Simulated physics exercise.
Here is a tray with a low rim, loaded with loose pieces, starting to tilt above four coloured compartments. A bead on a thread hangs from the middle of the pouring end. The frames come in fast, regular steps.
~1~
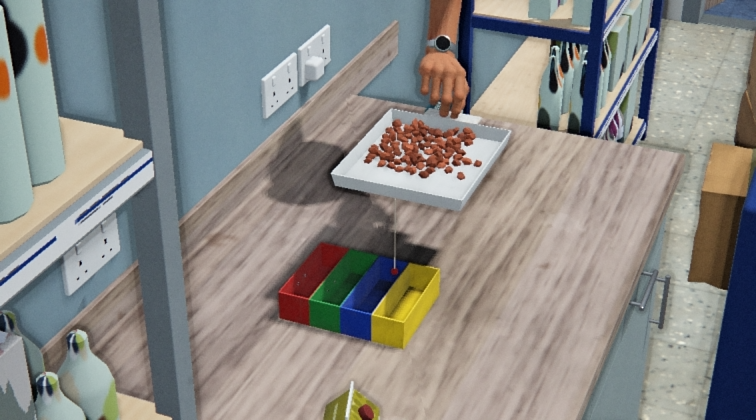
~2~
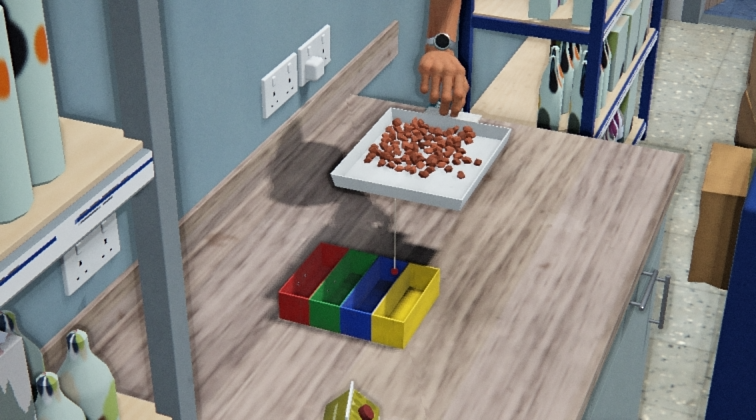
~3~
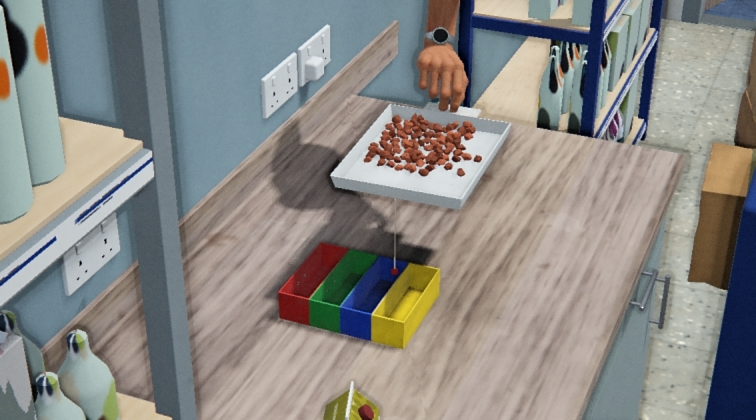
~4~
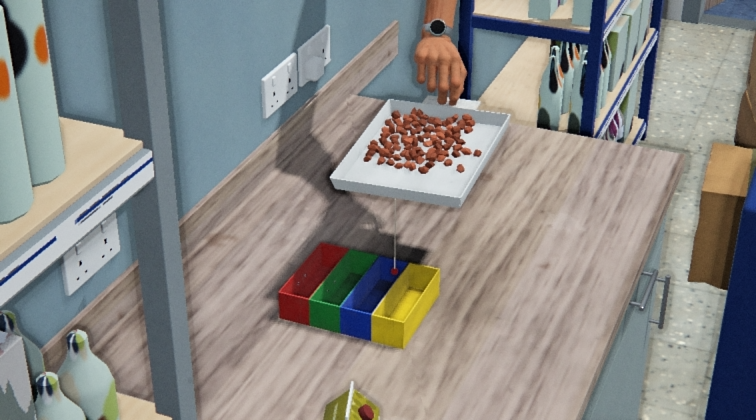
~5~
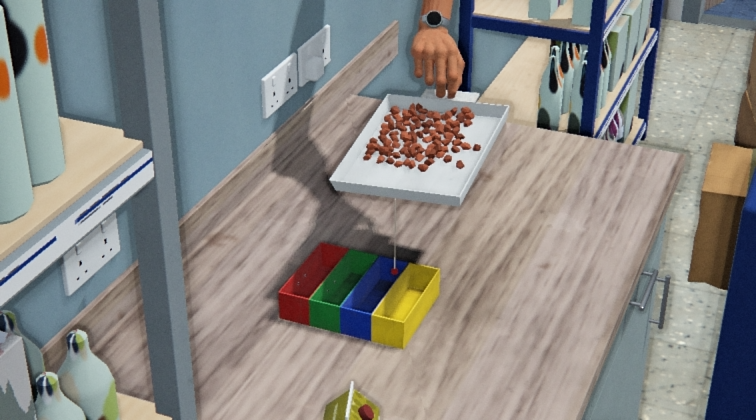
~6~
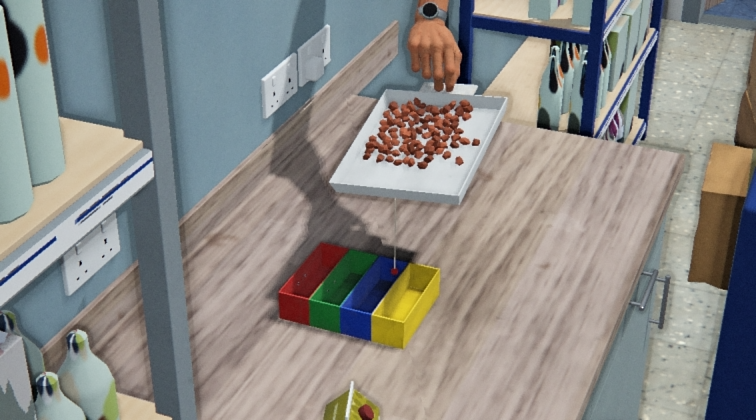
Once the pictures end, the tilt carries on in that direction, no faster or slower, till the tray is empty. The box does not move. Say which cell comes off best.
The green one ends fullest.
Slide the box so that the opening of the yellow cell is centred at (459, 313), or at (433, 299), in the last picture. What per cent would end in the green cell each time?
In turn 0 and 10 in a hundred.
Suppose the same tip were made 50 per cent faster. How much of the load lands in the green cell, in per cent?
Roughly 50 in a hundred.
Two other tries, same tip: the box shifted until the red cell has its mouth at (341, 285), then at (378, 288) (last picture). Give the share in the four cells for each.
Roughly 60 per cent, and 10 per cent.
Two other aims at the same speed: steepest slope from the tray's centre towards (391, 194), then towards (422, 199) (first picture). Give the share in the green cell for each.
First some 30, then 0 per cent.
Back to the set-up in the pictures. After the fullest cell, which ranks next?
In second place: The red one.
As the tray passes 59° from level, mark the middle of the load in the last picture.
Near (364, 168).
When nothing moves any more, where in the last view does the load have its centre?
At about (335, 296).
Soon after the last picture, tray tipped steeply; all on the tray.
A little later, tray tipped right over; about a quarter on the tray; about a third in the green cell; about a quarter in the red cell; a stray few in the blue cell; a small part falling or outside the box.
Later still, tray tipped past a quarter turn; about half in the green cell; about a third in the red cell; a small part in the blue cell; a stray few in the yellow cell; a stray few falling or outside the box.
At rest, tray tipped past a quarter turn; about half in the green cell; about a third in the red cell; a small part in the blue cell; a stray few in the yellow cell; a stray few outside the box.
